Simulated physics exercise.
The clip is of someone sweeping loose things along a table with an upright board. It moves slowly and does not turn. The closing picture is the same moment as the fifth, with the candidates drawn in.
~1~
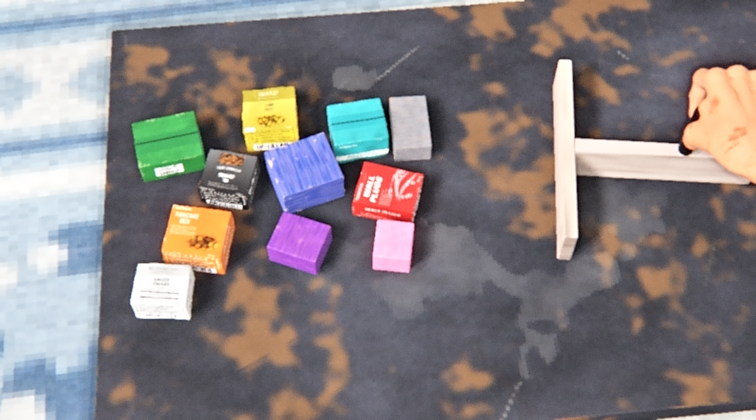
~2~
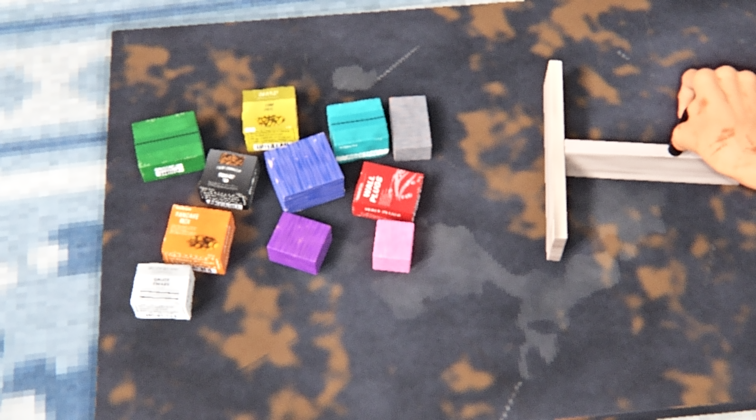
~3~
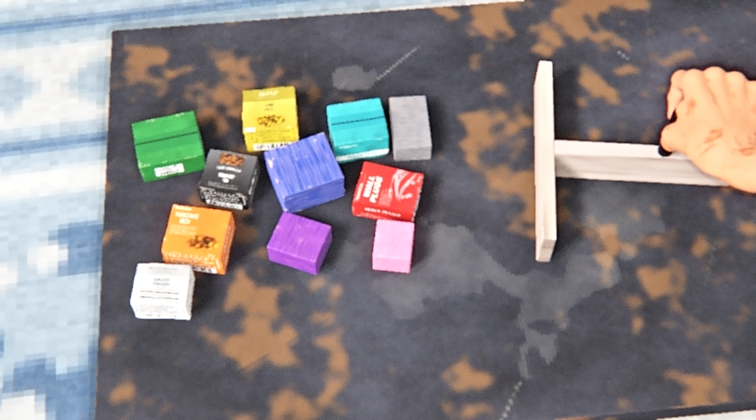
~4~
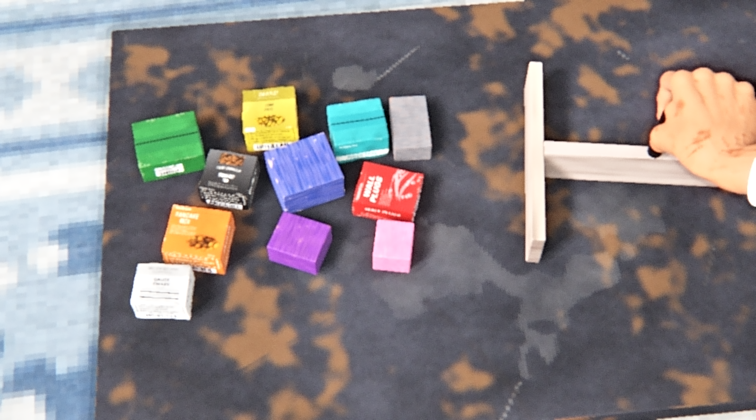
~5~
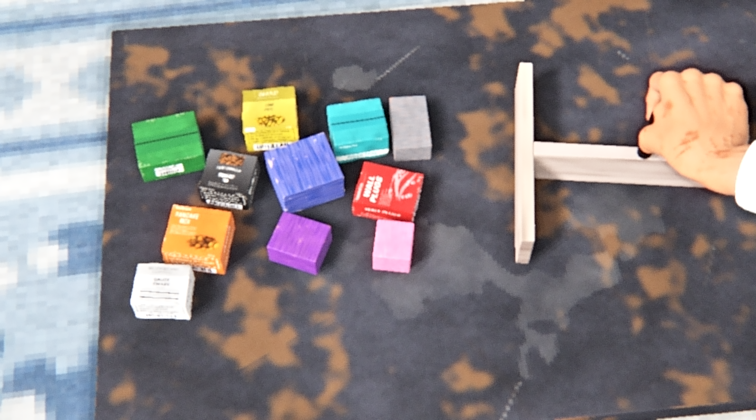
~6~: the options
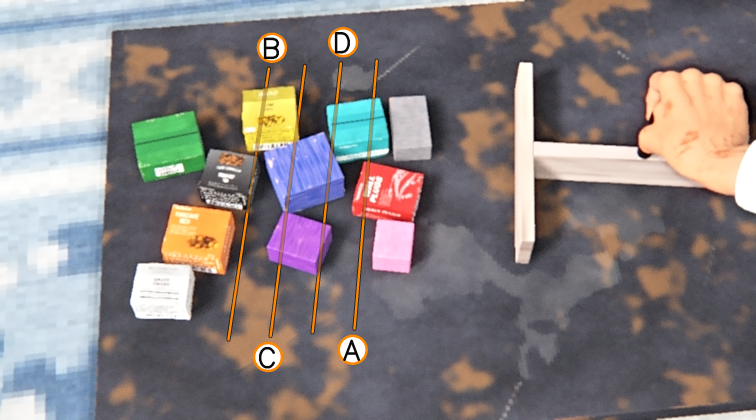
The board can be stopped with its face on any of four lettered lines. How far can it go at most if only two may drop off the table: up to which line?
No farther than B.
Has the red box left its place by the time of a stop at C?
By then, yes.
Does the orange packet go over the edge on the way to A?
No.
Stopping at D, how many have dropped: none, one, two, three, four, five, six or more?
In all, none.
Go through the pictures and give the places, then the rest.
In the first frame, turquoise box (358, 131); purple block (300, 243); yellow box (271, 119).
In the second frame, board (558, 145); white box (164, 291).
In the third frame, board (547, 145); green box (170, 147).
In the fourth frame, board (537, 146); pink block (393, 246).
In the fifth frame, board (527, 147); red box (388, 195); grey block (410, 128); turquoise box (358, 131).
On the marked copy, A at (366, 184); B at (250, 194); C at (289, 191); D at (328, 188).
With B. Early on, board (429, 155); grey block (404, 128); white box (164, 291).
Further on, board (329, 163); green box (149, 139); white box (156, 302).
At the end, board (252, 169); green box over the edge; black packet over the edge; two fallen.
As for the rest, A is within the limit but short; C is within the limit but short; D is within the limit but short.
